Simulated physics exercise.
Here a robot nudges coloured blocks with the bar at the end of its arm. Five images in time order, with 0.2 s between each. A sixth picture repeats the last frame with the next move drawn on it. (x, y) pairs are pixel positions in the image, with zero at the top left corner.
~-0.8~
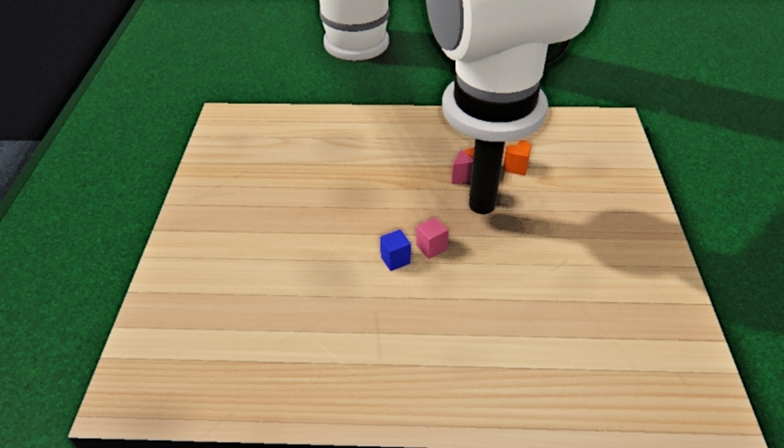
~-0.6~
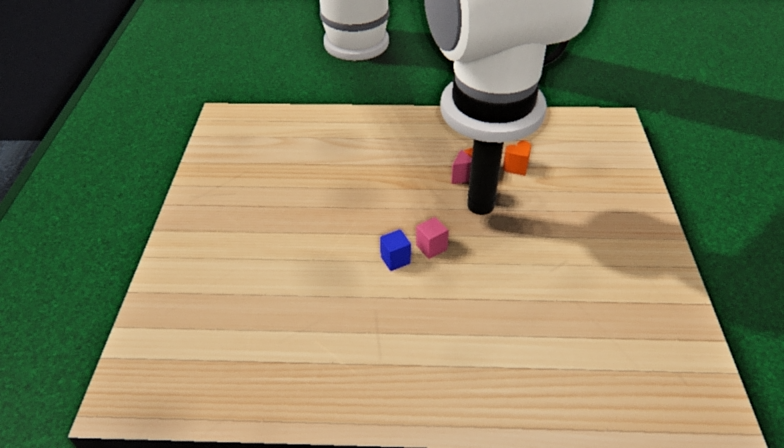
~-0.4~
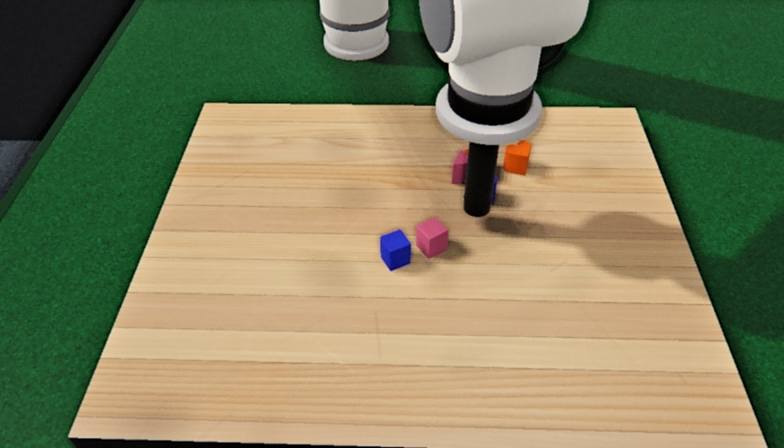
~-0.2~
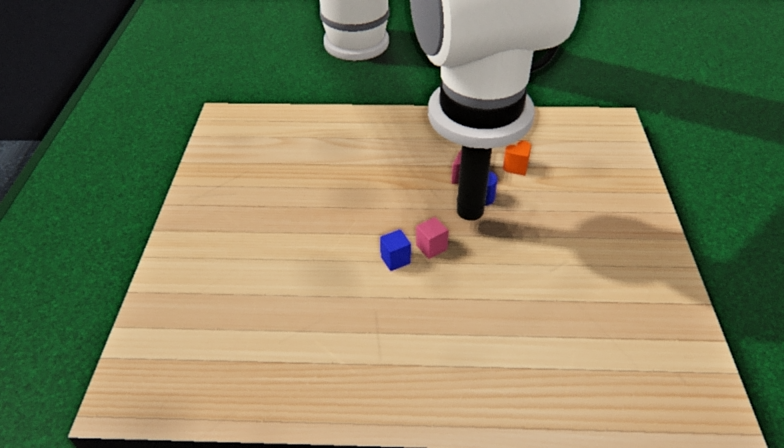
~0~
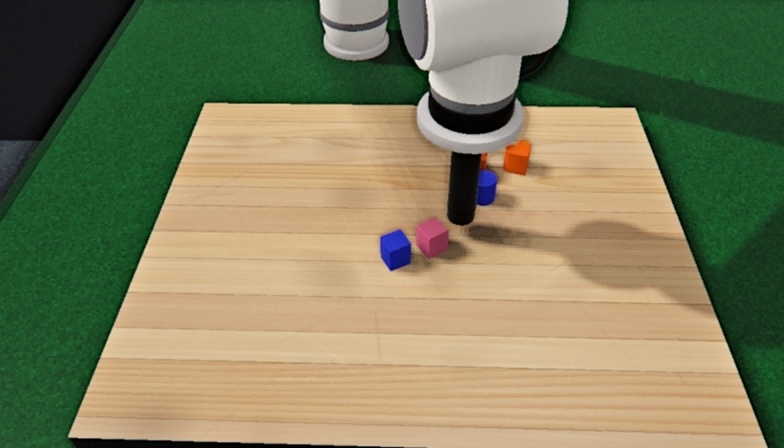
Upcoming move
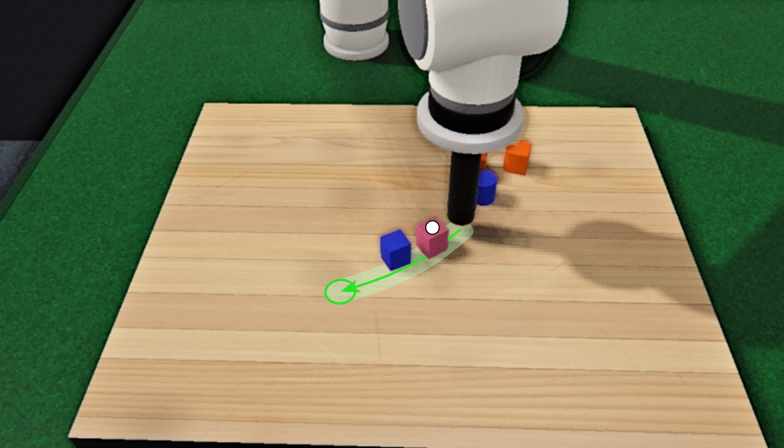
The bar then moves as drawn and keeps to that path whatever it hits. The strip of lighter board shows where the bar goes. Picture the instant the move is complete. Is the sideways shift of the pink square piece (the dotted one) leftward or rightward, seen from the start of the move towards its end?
The shift goes right.
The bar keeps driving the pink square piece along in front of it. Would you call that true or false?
True - the claim holds.
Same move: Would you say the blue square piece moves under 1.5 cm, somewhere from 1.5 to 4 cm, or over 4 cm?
My answer is that it shifts over 4 cm.
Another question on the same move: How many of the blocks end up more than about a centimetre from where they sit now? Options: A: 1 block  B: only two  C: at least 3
B
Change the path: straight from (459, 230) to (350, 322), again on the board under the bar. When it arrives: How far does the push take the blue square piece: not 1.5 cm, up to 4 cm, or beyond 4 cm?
That one ends up more than 4 cm from where it is now.
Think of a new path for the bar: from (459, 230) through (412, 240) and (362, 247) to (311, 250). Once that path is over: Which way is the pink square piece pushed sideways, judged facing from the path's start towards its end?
Left.
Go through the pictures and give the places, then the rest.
Bar's lower end (482, 206); blue square piece (395, 240); pink square piece (432, 228); blue disc hidden, in the first picture.
Bar (481, 207); blocks still, in the second picture.
Bar (477, 209); blocks still, in the third picture.
Bar (470, 212); blocks still, in the fourth picture.
Bar (461, 217); blue square piece (395, 240); pink square piece (432, 228); blue disc (485, 178), in the fifth picture.
Drawn move, from (459, 230) over (408, 266) to (340, 291); the dot is on the pink square piece.
On the path given first. One third of the way, bar (428, 242); blue square piece (379, 246); pink square piece (404, 244), turned 15° clockwise.
Two thirds of the way, bar (386, 263); blue square piece (333, 259), turned 30° clockwise; pink square piece (358, 263), turned 35° clockwise.
At the end, bar (339, 279); blue square piece (286, 266), turned 45° clockwise; pink square piece (307, 277), turned 50° clockwise; blue disc still.
